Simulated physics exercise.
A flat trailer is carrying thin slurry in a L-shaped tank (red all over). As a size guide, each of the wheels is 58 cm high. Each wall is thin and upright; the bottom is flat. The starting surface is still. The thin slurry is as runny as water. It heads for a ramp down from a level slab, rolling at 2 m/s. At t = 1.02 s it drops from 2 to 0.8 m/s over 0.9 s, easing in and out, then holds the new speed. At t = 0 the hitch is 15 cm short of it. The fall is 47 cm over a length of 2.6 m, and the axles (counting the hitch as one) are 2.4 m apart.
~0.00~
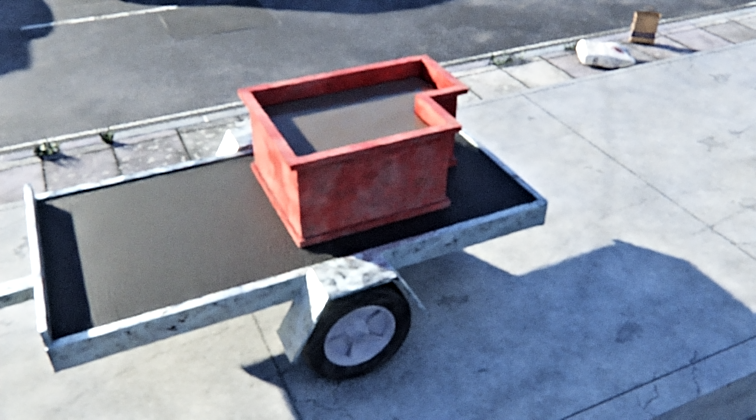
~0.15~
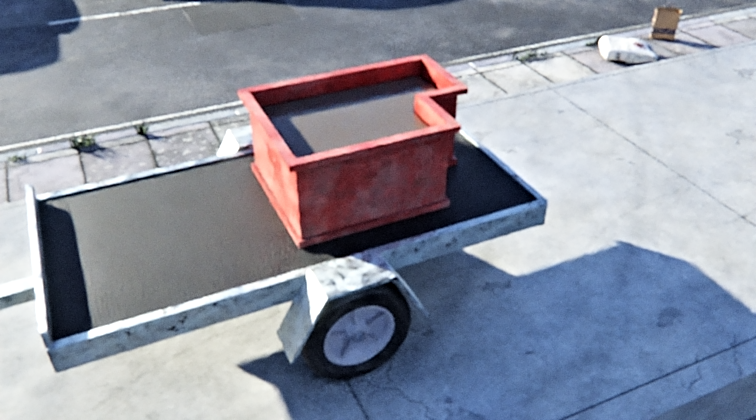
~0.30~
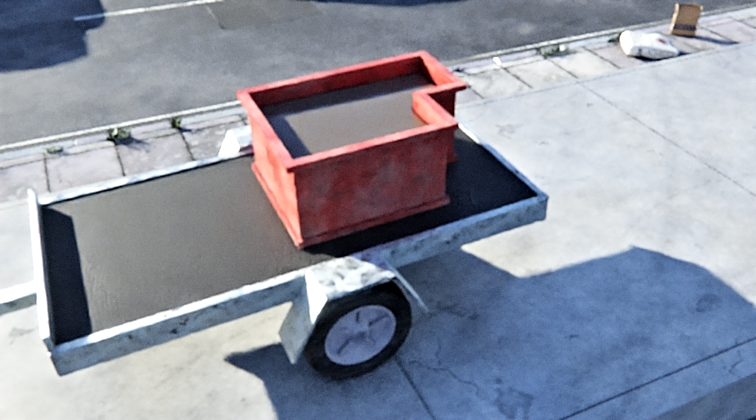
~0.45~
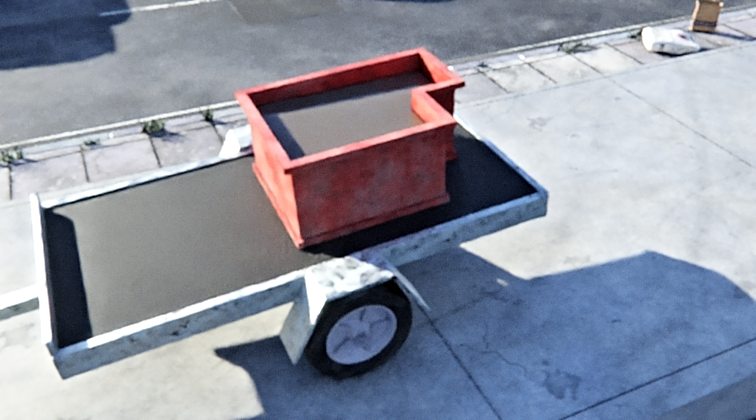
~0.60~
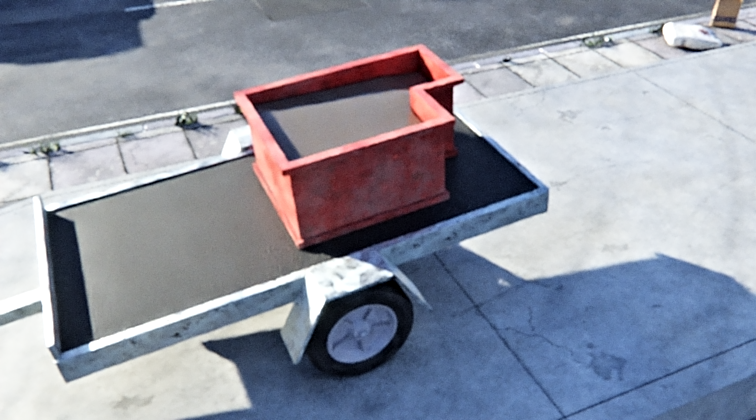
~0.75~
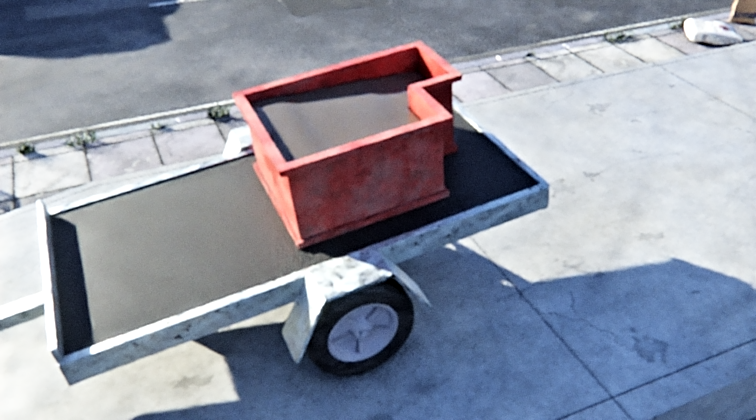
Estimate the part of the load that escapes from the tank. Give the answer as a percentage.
Roughly 11 per cent escapes.
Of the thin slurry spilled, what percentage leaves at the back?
Close to 0% of it goes that way.
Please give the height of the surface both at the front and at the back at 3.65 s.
The level sits near 30 cm in front and near 36 cm behind.
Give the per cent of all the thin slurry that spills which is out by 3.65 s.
Near 100 in a hundred.
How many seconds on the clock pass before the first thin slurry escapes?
At about 1.6 s.
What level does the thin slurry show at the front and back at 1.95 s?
Front 52 cm, back 20 cm.
After 1.95 s the surface is 52 cm up at the front and 20 cm at the back; 9 per cent is out, over the front.
After 3.65 s the surface is 30 cm up at the front and 37 cm at the back; 11 per cent is out, over the front.
After 5.55 s the surface is 34 cm up at the front and 32 cm at the back; 11 per cent is out, over the front.
After 7.99 s 11 per cent is out, over the front, 28 of 259 litres.
